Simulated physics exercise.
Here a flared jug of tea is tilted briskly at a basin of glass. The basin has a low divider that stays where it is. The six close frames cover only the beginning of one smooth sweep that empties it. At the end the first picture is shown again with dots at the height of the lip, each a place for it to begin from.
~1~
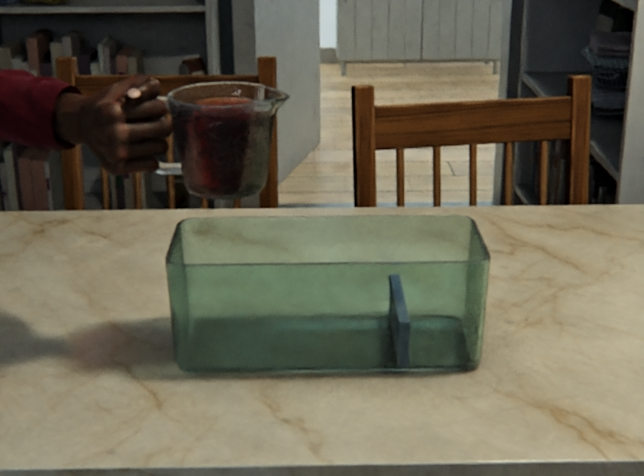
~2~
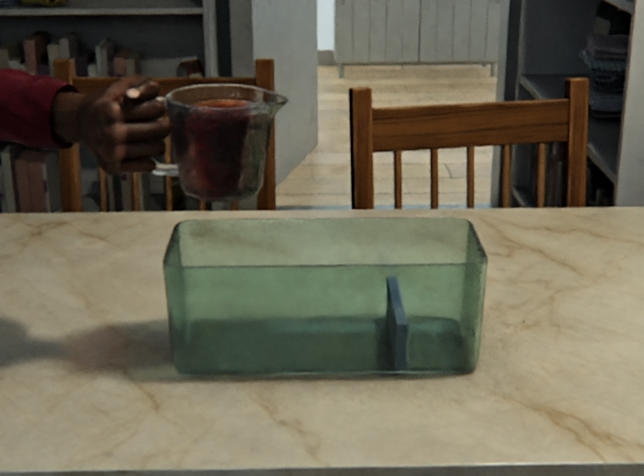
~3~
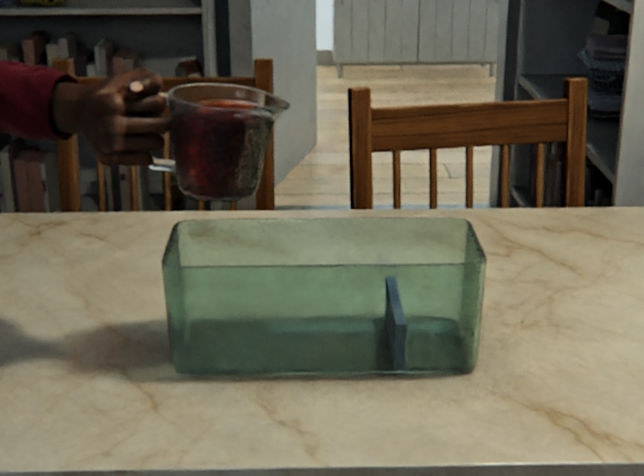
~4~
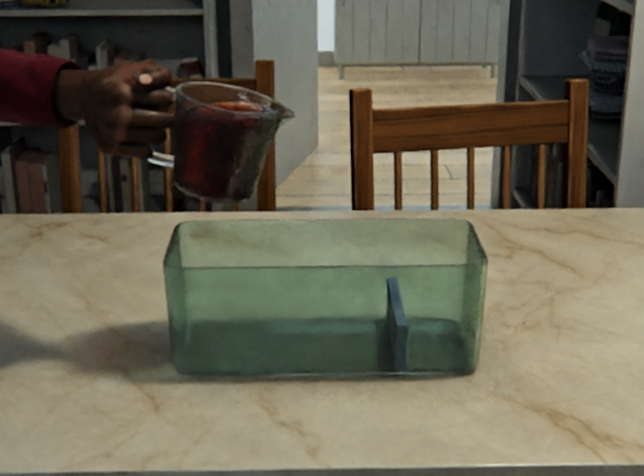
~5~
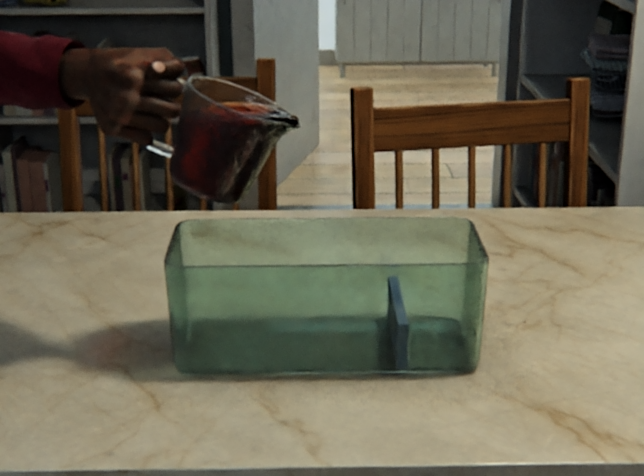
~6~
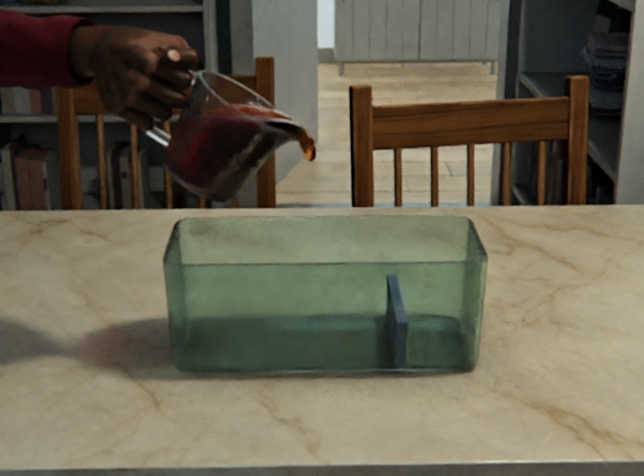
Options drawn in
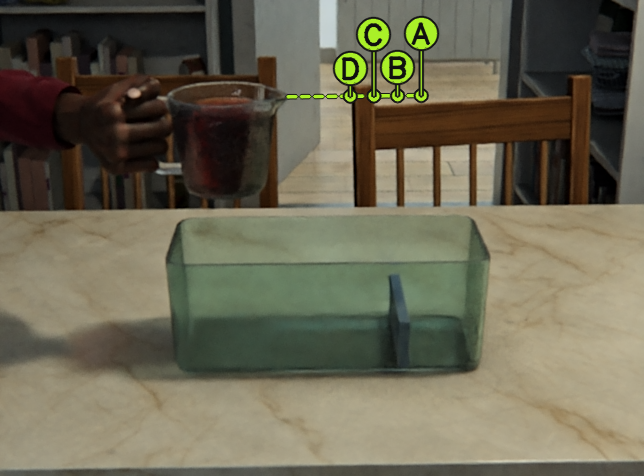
A hand tilting a glass jug of dark red tea rightward above a glass basin, the tea just coming over the lip.
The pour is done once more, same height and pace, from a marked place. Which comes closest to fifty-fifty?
The answer is place D.
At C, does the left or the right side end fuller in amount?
The right side.
On the marked copy, A at (421, 95); B at (397, 95); C at (373, 96); D at (350, 96).
For place A, about 24 % ends left of the wall and 74 % right of it.
For place B, about 23 % ends left of the wall and 76 % right of it.
For place C, about 27 % ends left of the wall and 73 % right of it.
For place D, about 45 % ends left of the wall and 54 % right of it.
